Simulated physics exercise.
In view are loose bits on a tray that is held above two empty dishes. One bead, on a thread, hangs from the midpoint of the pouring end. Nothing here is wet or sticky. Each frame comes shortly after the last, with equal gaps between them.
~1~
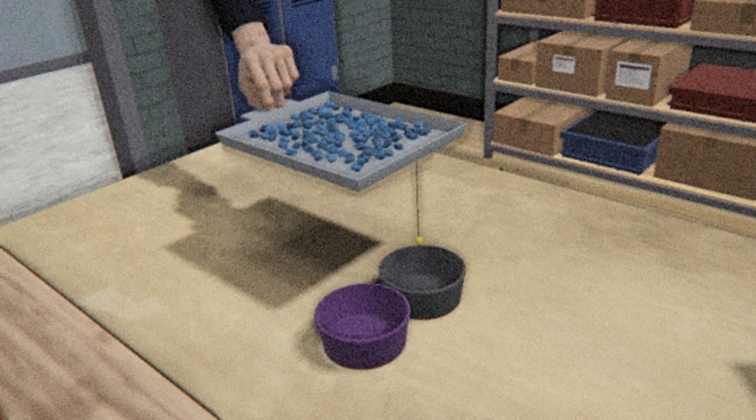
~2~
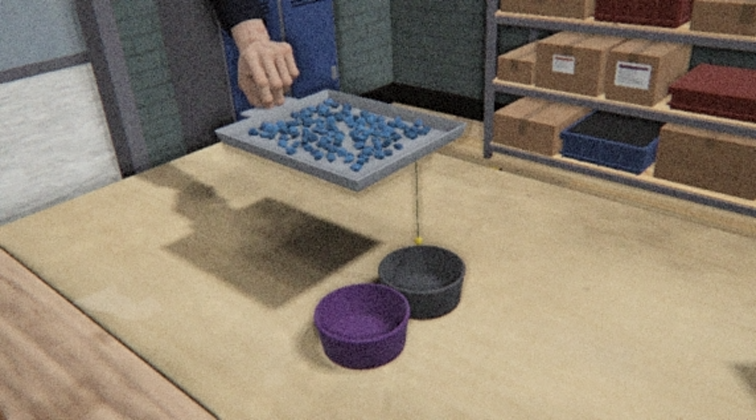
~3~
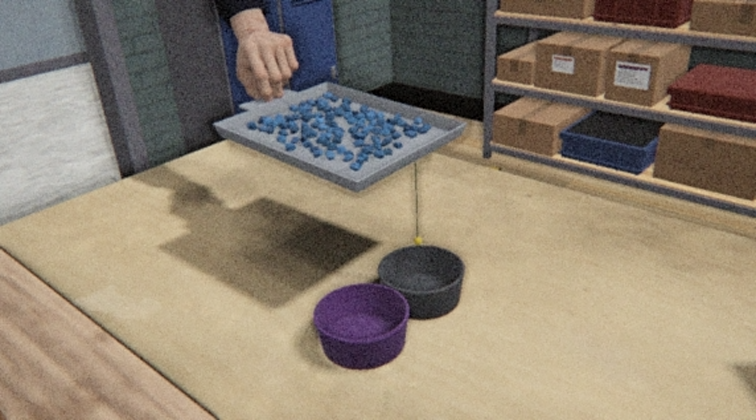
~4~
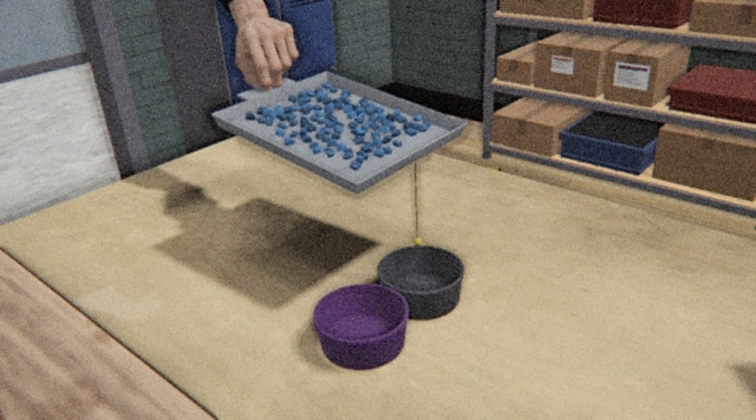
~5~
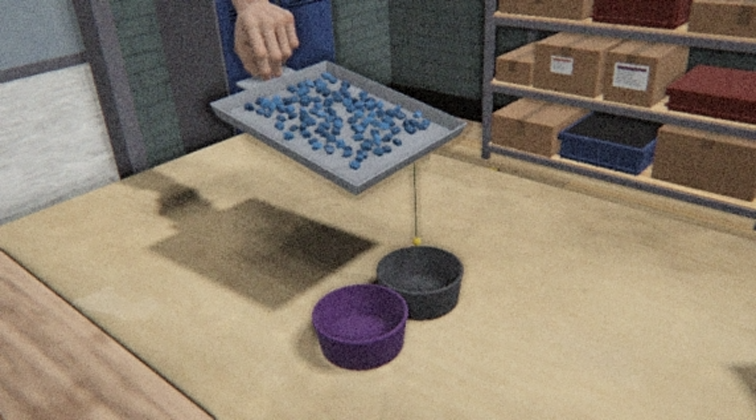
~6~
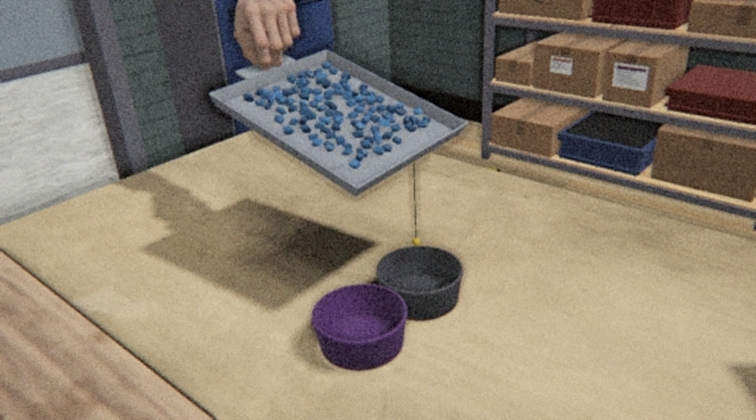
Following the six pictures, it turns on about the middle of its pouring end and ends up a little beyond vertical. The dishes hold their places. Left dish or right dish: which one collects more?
The right one.
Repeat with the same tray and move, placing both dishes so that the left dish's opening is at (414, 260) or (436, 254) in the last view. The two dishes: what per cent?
Some 40 percent, followed by some 30 percent.
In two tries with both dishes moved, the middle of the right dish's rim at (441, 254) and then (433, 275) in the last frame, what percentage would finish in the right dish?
Respectively 30 % and 60 %.
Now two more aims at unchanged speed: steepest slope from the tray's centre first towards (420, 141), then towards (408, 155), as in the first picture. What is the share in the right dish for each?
Close to 0 percent first and close to 40 percent second.
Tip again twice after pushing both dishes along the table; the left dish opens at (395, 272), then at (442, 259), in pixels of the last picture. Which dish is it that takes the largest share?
First try: The leftmost dish; second try: The leftmost dish.
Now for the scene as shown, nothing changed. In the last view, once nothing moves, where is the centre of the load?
The centre comes to rest close to (425, 300).
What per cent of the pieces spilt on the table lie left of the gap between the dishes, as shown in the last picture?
It comes out at roughly 10 percent.
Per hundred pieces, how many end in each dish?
Left 20 per cent, right 50 per cent.
Shortly afterwards, tray tipped steeply; all but a few on the tray; only a few in the air.
Next, tray tipped right over; near half on the tray; only a few in the left dish; near a quarter in the right dish; a little outside both; a little in the air.
Some moments later, tray tipped past a quarter turn; near a quarter in the left dish; near half in the right dish; near a quarter outside both.
In the end, tray tipped past a quarter turn; near a quarter in the left dish; near half in the right dish; near a quarter outside both.
